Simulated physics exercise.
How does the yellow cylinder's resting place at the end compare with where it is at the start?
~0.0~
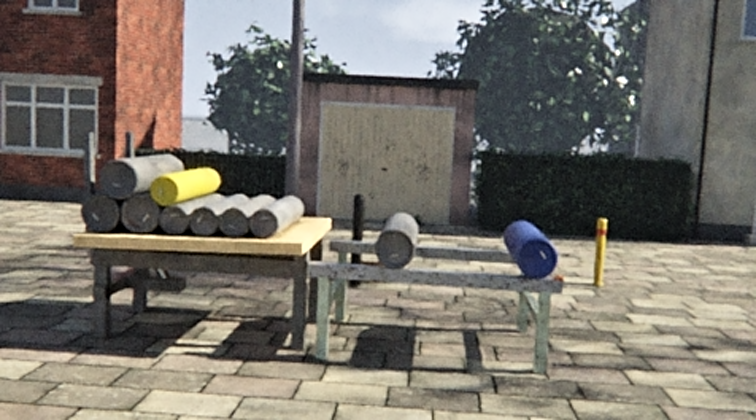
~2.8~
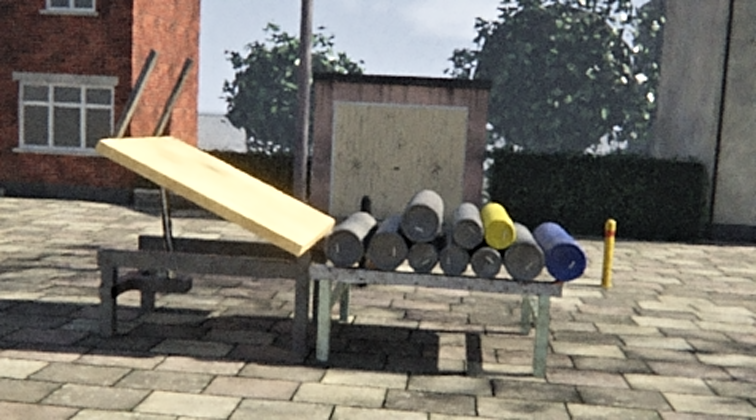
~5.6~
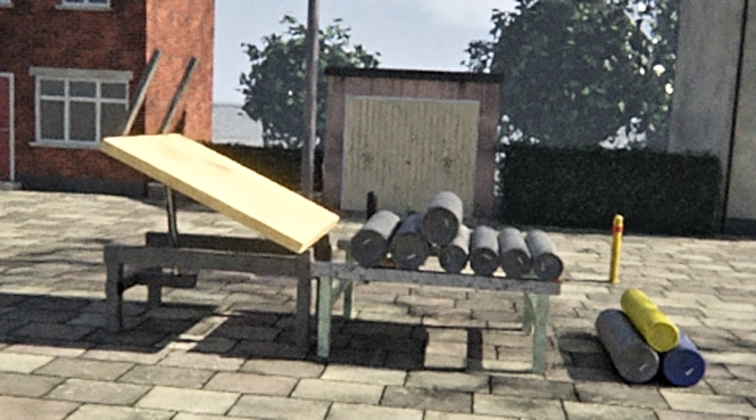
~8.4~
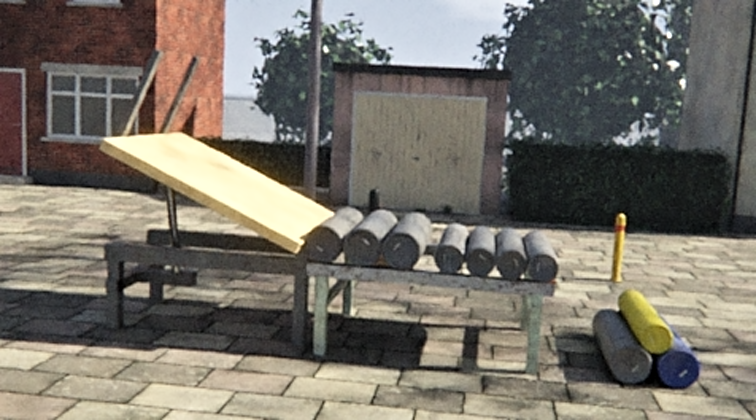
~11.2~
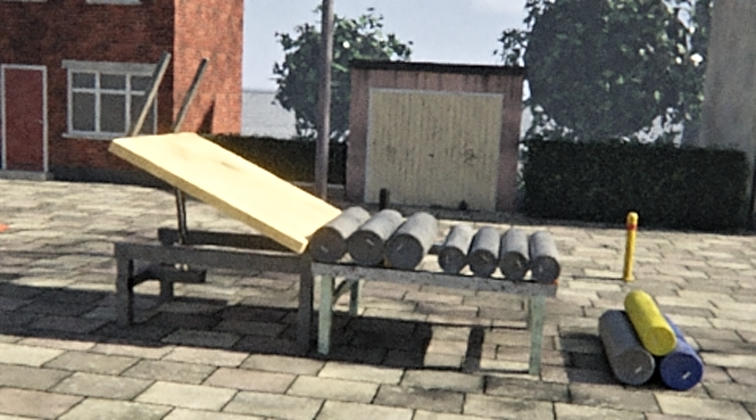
At the start the yellow cylinder lies on top of grey ones on the wooden deck at the left. At the end it is down past the right end of the rack, resting on a grey cylinder and the blue one on the ground.
